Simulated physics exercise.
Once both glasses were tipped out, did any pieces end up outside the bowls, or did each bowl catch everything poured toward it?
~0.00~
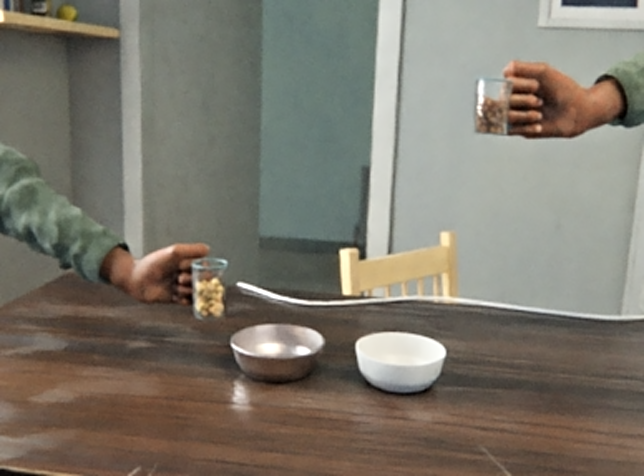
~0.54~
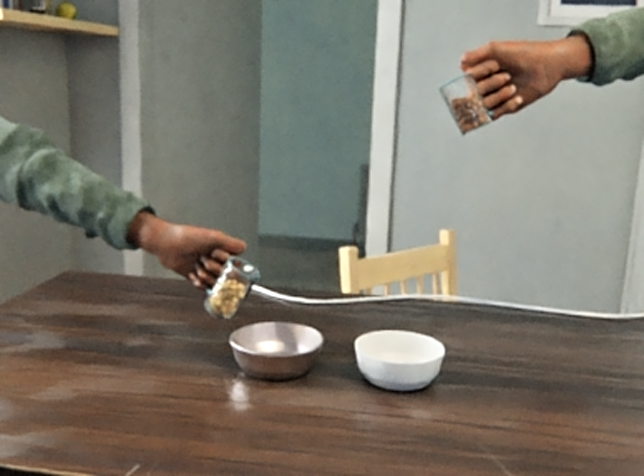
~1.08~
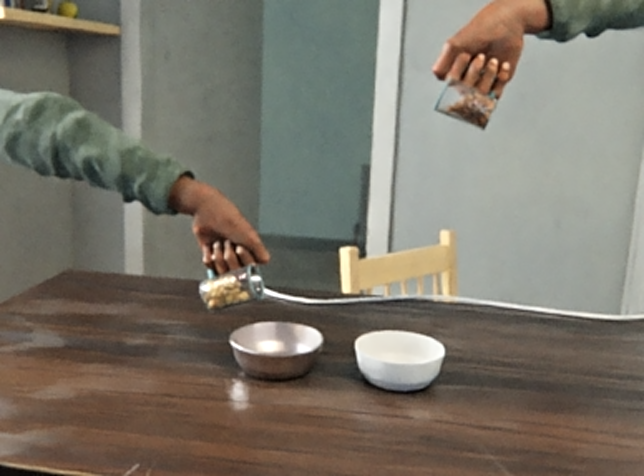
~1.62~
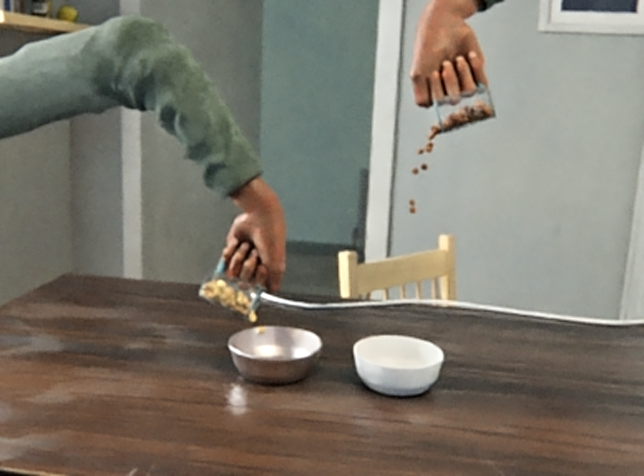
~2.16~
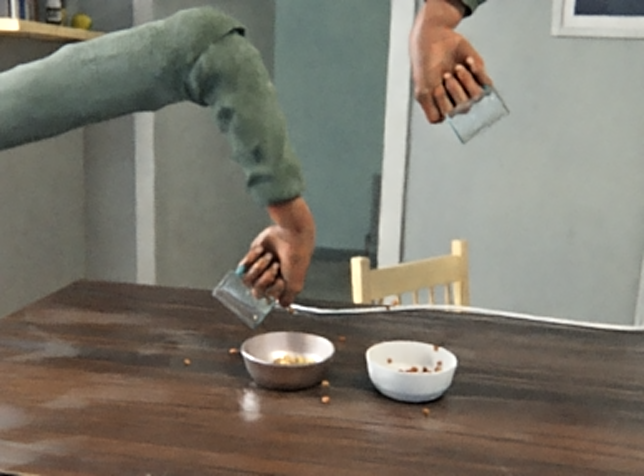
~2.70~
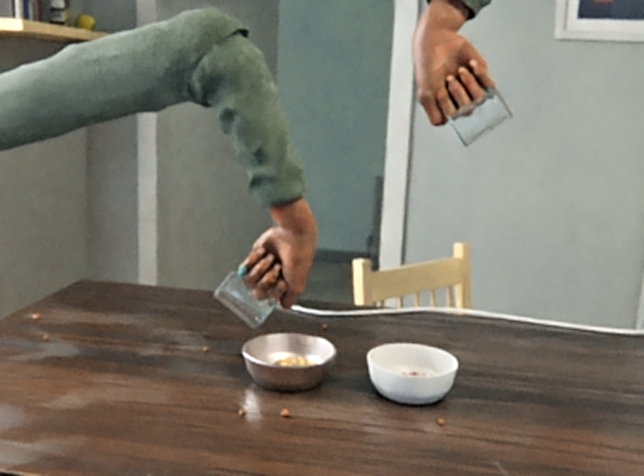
Several of the brown pieces poured from high up on the right got away onto the table. The metal bowl on the left caught all of its pale pieces.
